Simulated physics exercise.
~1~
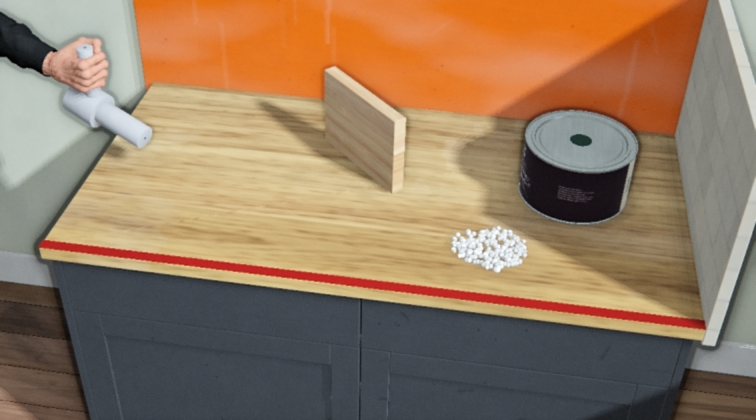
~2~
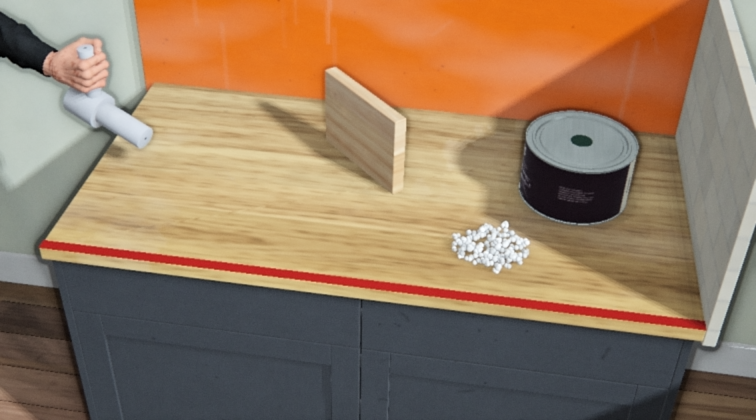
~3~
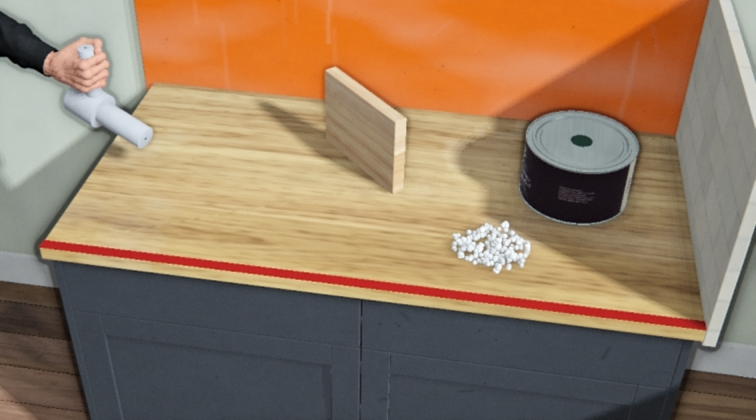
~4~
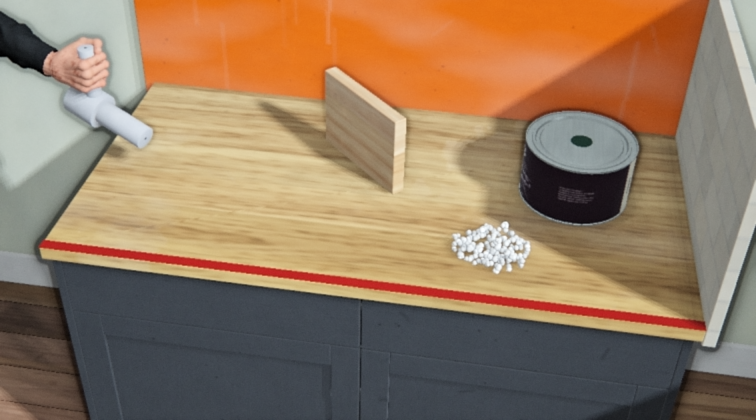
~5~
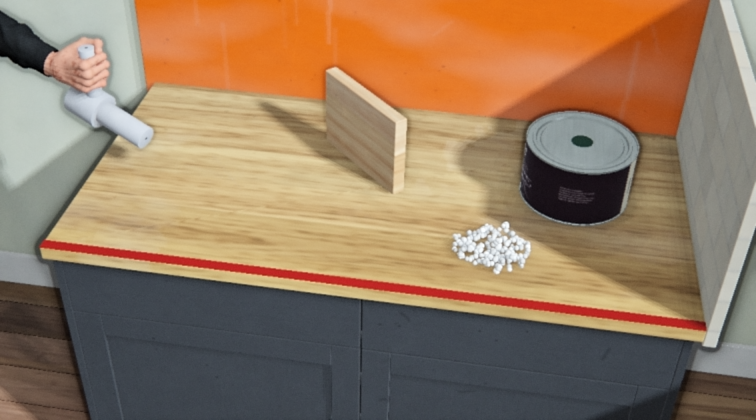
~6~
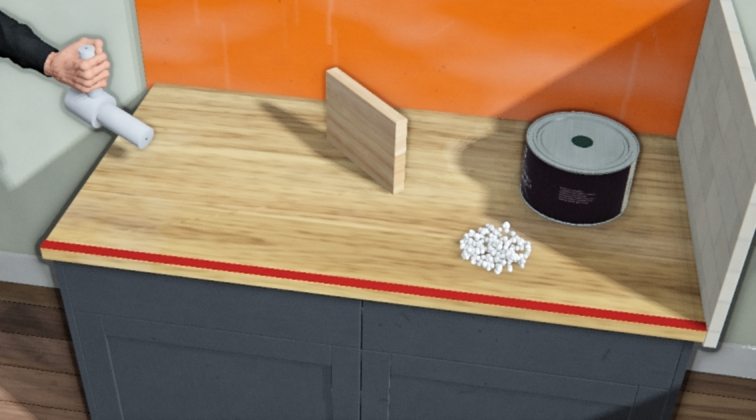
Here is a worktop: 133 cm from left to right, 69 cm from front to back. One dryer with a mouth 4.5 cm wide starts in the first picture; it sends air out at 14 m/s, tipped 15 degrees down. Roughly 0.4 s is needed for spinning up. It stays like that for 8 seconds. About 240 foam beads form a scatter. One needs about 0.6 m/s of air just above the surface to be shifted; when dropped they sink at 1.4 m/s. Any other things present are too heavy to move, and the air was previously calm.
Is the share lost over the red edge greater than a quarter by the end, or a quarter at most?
The loss over that edge exceeds a quarter.
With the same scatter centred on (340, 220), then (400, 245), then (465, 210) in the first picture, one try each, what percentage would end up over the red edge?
About 40, 70 and 0 in a hundred, in that order.
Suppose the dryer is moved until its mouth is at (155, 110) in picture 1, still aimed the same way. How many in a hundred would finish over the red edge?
60 per cent.
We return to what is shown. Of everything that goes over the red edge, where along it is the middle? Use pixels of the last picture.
(638, 323).
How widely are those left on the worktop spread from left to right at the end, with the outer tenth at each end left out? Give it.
70 cm, give or take.
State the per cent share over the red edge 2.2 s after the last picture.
About 50 %.
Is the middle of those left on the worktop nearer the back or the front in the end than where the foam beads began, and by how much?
To the far end, near enough 50 cm.
Then, 1.2 s after the last picture, 51 % are on the move or not yet settled, 46 % are over the red edge; the middle of those still in play is near (680, 166).
Then, 2.2 s after the last picture, 37 % are on the move or not yet settled, 52 % are over the red edge; the middle of those still in play is near (663, 134).
Then, 4.0 s after the last picture, 30 % are on the move or not yet settled, 55 % are over the red edge; the middle of those still in play is near (515, 120).
Then, 7.6 s after the last picture, at the end, 56 % are over the red edge; the middle of those still in play is near (461, 110).
